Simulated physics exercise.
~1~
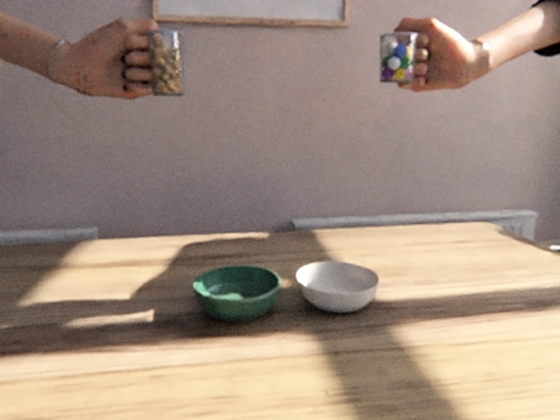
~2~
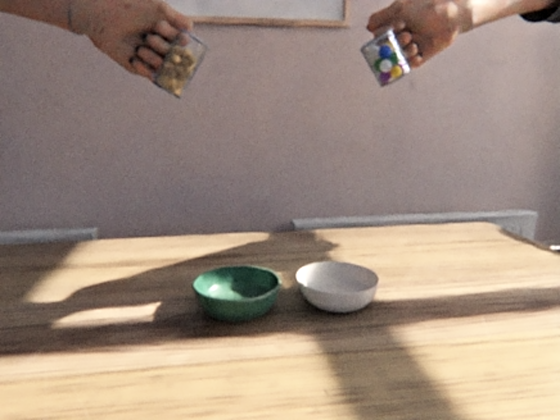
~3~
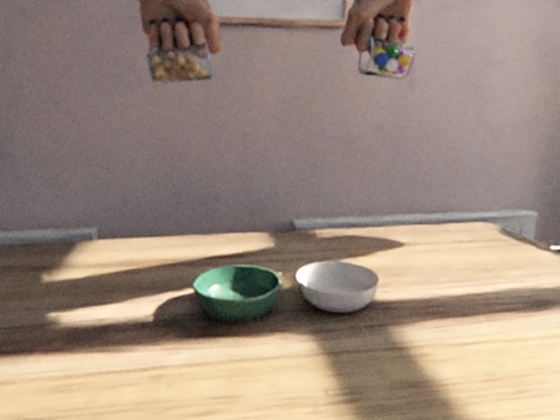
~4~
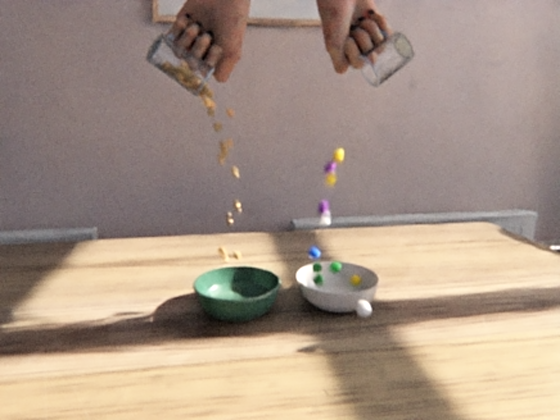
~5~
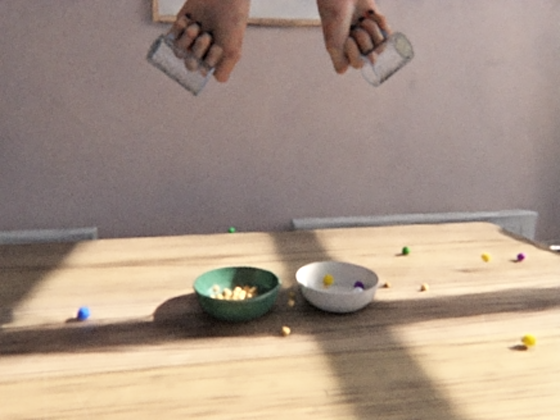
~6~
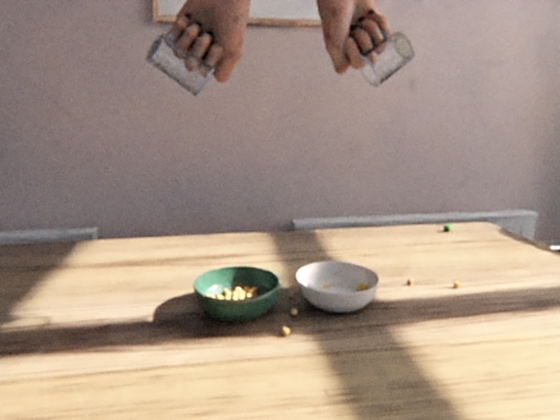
Two hands tip clear cups over bowls, most left bits landing inside, most right balls bouncing away.
